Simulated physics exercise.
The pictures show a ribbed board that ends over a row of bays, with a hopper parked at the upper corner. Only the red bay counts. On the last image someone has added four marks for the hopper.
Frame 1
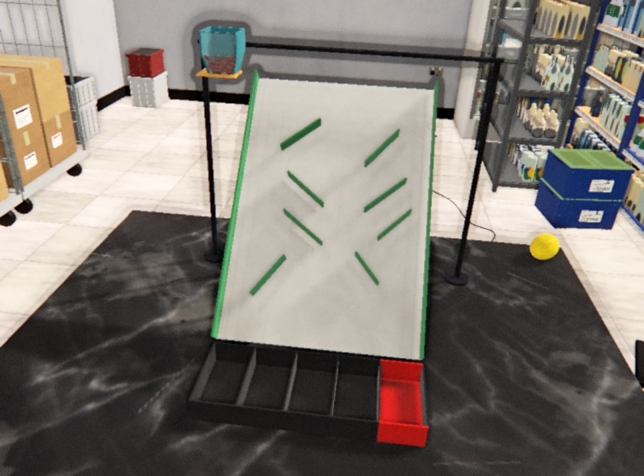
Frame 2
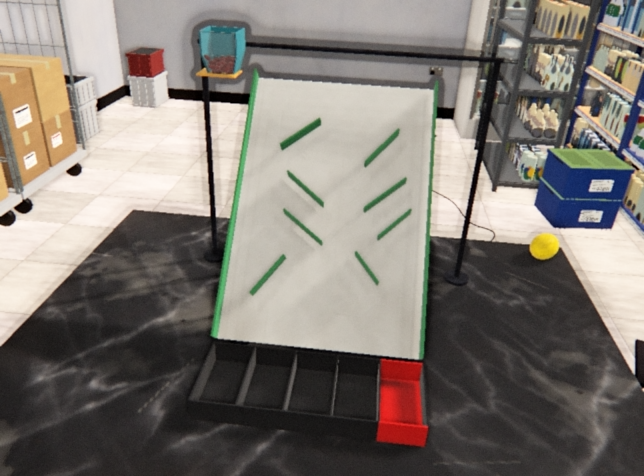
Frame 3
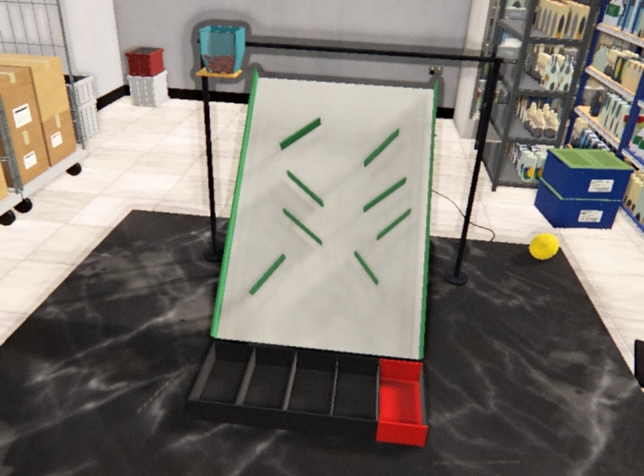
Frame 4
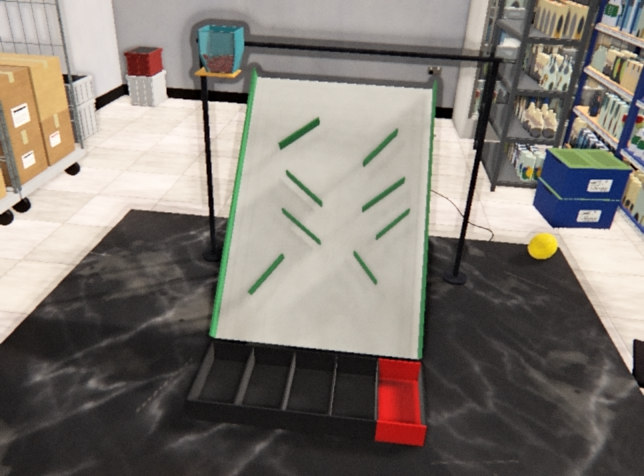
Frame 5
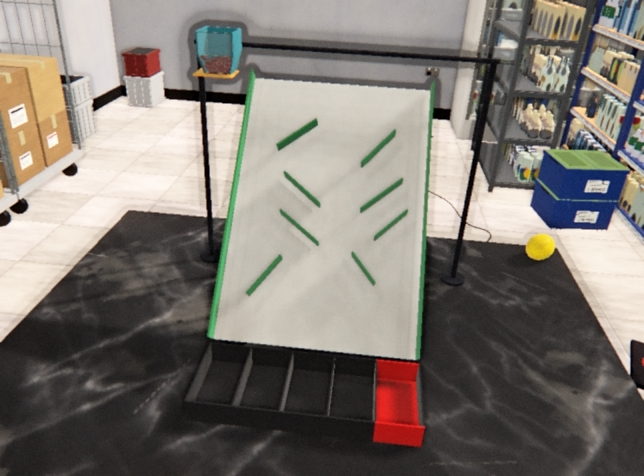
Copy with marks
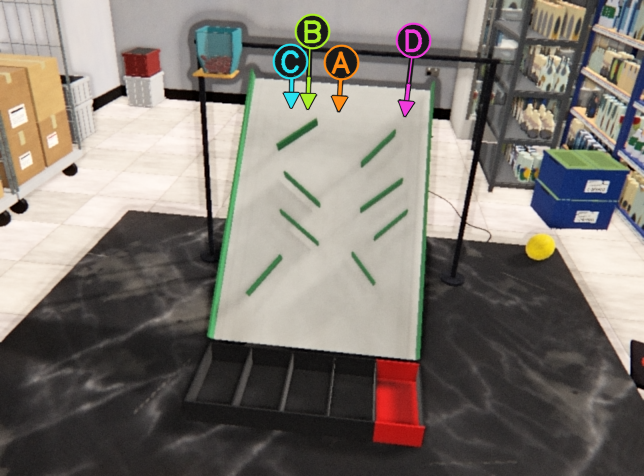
A tilted board with green ribs stands still above dark bays and one red bay.
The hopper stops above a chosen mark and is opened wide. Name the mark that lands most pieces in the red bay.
D.
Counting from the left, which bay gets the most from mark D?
It is the fifth one.
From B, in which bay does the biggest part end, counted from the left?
It is the first one.
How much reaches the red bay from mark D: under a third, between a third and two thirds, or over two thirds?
Mark D gives between a third and two thirds.
On the marked copy, mark A meets the board at (339, 105); mark B meets the board at (307, 103); mark C meets the board at (291, 102); mark D meets the board at (405, 110).
Choosing A, a small part in the red bay, most in other bays, a stray few outside the box.
Choosing B, a stray few in the red bay, nearly all in other bays, a small part outside the box.
Choosing C, none in the red bay, nearly all in other bays, a small part outside the box.
Choosing D, about half in the red bay, about half in other bays, a stray few outside the box.
